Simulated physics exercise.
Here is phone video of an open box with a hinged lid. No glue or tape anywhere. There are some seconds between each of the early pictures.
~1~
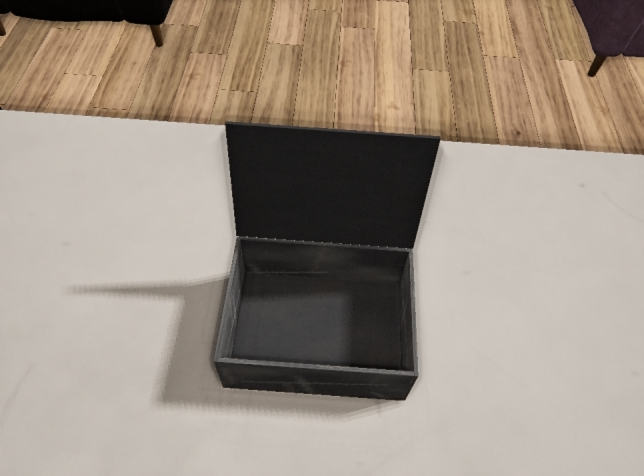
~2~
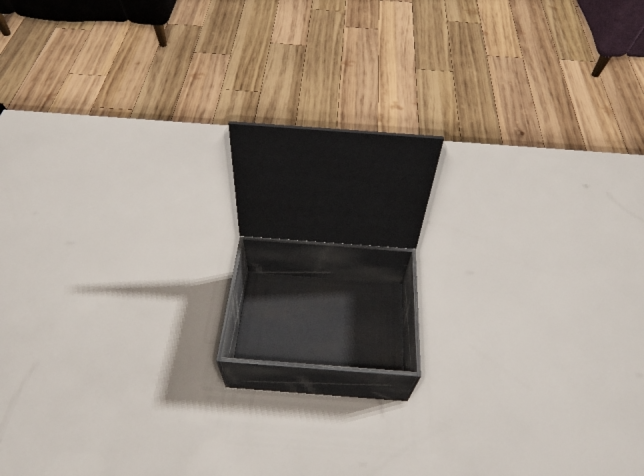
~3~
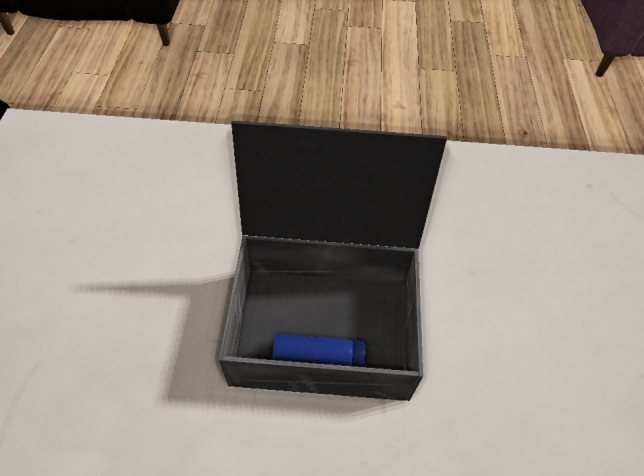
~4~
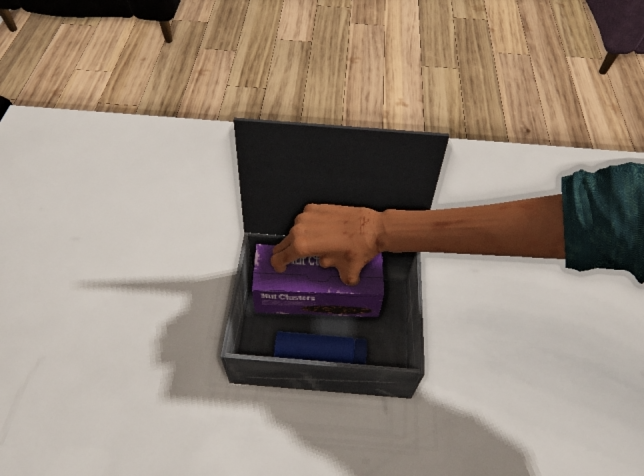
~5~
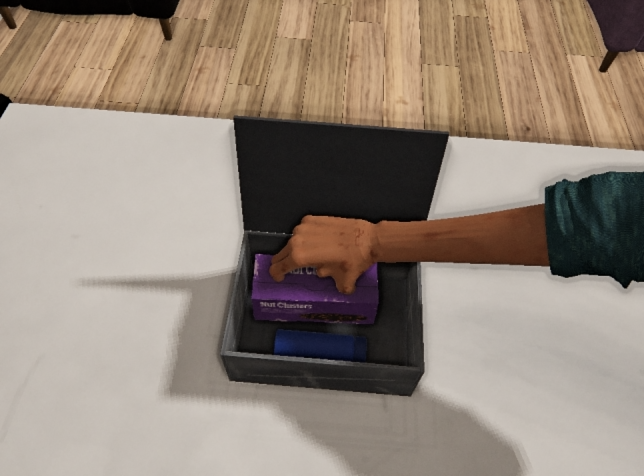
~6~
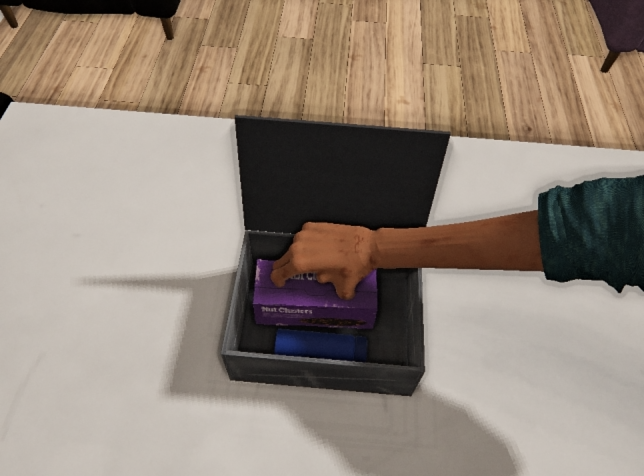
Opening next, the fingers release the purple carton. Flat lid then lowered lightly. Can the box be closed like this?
Yep, the box gets its lid on.
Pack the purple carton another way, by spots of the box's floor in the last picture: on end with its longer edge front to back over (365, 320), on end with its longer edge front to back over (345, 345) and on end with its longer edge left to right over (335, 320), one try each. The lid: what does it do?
Try one: Not closed. Try two: Not closed. Try three: Not closed.
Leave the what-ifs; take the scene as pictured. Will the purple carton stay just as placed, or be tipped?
As it turns out, the purple carton keeps its original angle.
Then, 1.30 s on from there, lid 80° above the rim; purple carton shifted a little near (313, 303); blue shaker shifted a little.
Then, 1.80 s on from there, lid 35° above the rim; purple carton shifted a little near (313, 303).
In the end, lid shut; moved from the start, purple carton; blue shaker unmoved. At the end, from the last picture's camera, purple carton near (313, 303).
